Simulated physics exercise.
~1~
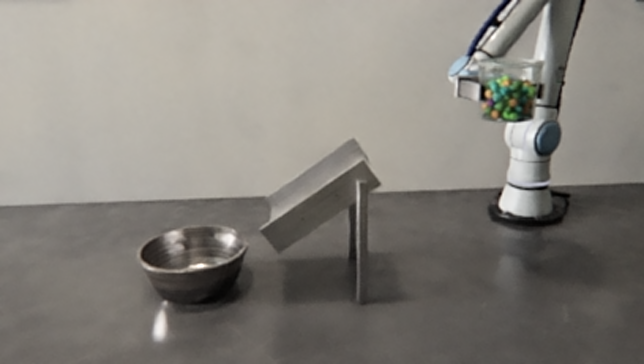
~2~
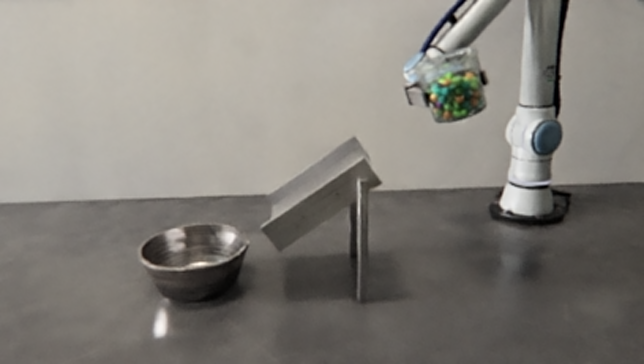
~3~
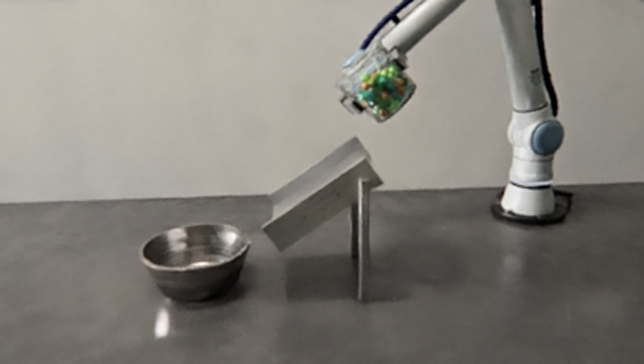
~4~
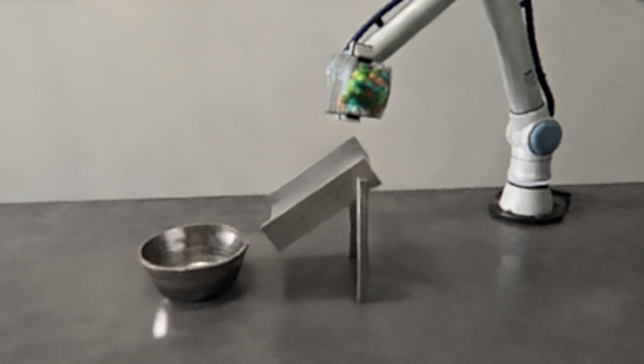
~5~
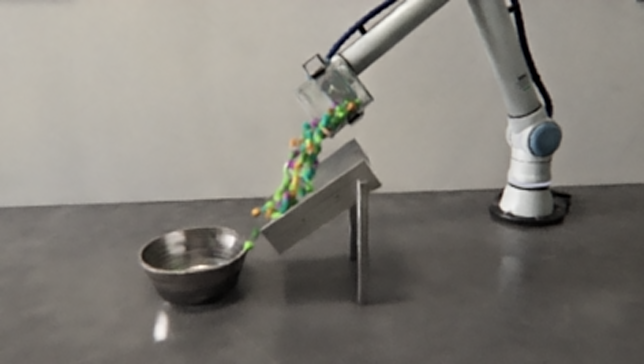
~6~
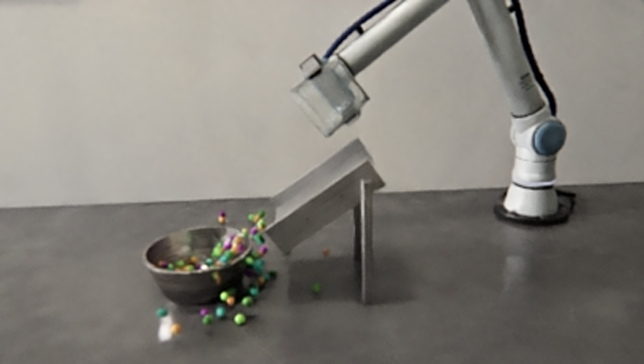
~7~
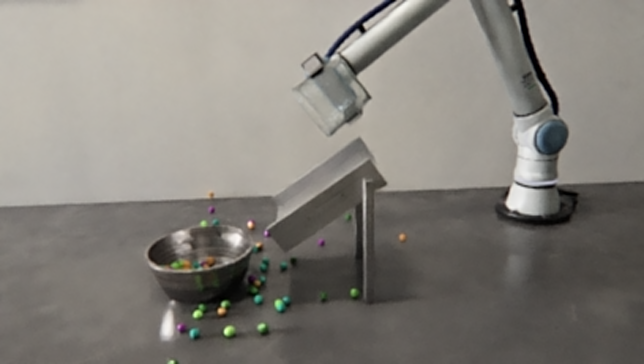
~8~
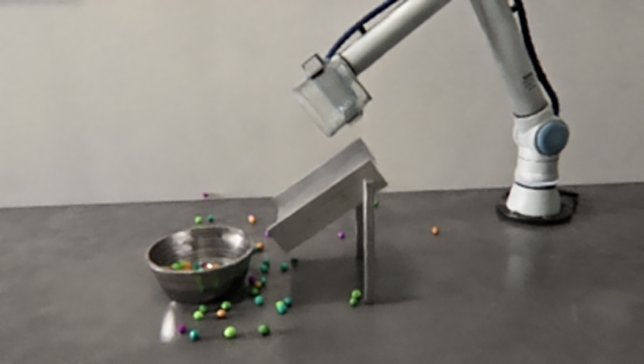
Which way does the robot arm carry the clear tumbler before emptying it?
The arm carries the tumbler to the left, bringing it over the chute.
